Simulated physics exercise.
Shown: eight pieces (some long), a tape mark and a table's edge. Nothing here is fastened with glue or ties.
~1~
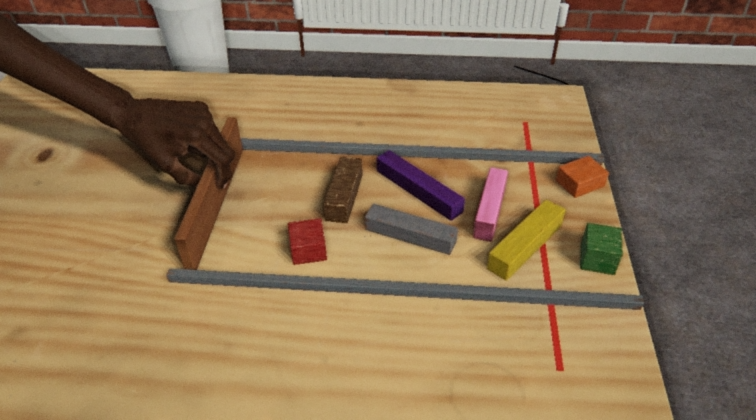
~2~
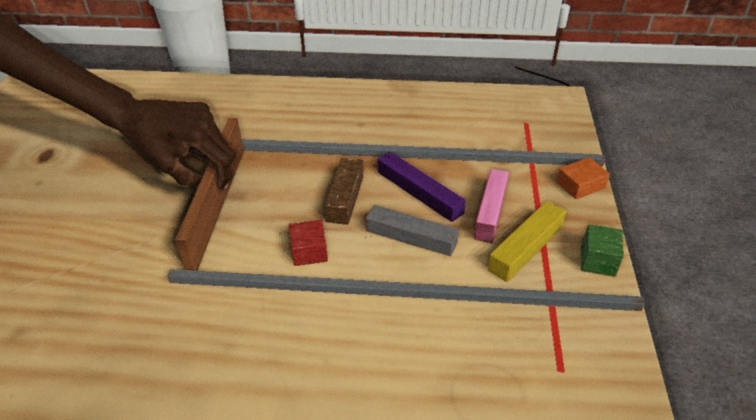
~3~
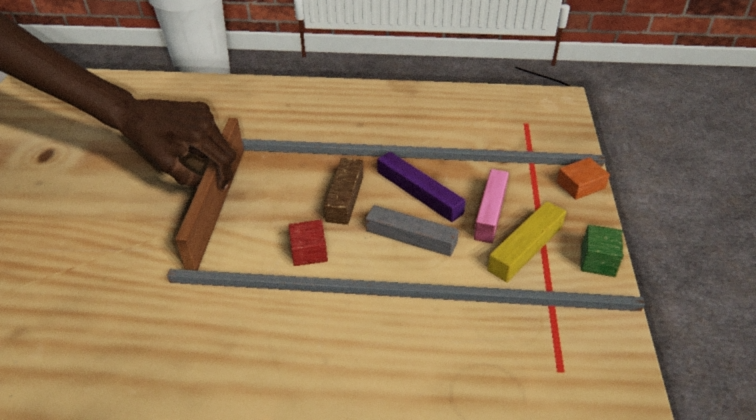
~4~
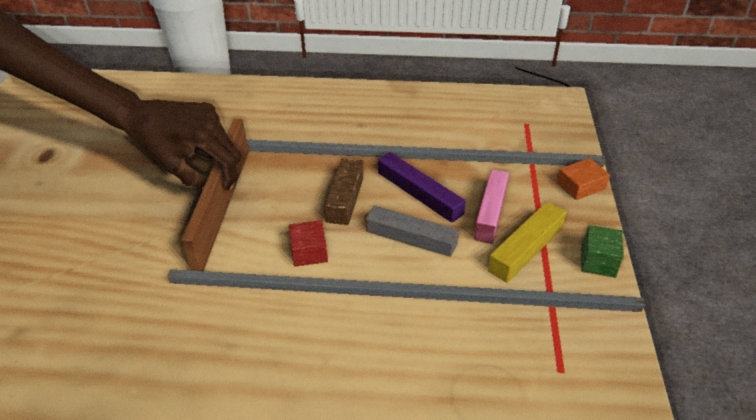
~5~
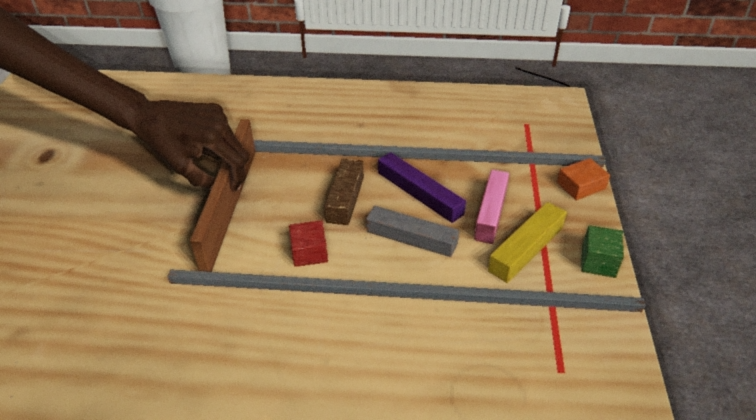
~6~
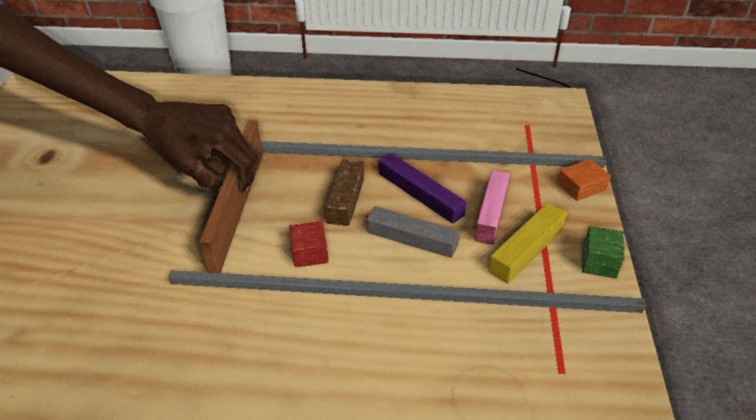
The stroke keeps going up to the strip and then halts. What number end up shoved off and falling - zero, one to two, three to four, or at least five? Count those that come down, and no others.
The table loses one piece, perhaps two.
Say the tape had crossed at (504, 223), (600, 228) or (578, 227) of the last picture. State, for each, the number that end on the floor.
Try by try, 0, 6 and 4.
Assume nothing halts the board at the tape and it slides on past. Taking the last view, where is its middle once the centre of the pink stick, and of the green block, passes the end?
First near (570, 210), second near (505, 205).
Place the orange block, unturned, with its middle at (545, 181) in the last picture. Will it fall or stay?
So it does not drop, then.
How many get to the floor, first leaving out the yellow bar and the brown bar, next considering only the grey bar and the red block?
The number is 0 for the first case and 0 for the second.
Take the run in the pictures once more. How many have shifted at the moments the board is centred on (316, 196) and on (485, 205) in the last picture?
Answer - first 1, then 7.
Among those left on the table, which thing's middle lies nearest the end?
The orange block finishes closest.
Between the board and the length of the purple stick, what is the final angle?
Roughly 5°.
Soon after, none off yet; green block at rest near (603, 252); orange block at rest near (584, 180); yellow bar at rest near (529, 242).
After that, none off yet; green block at rest near (603, 252); orange block at rest near (584, 180); yellow bar displaced a little near (559, 252).
In the end, the number that fall off is one or two; gone, yellow bar and green block.
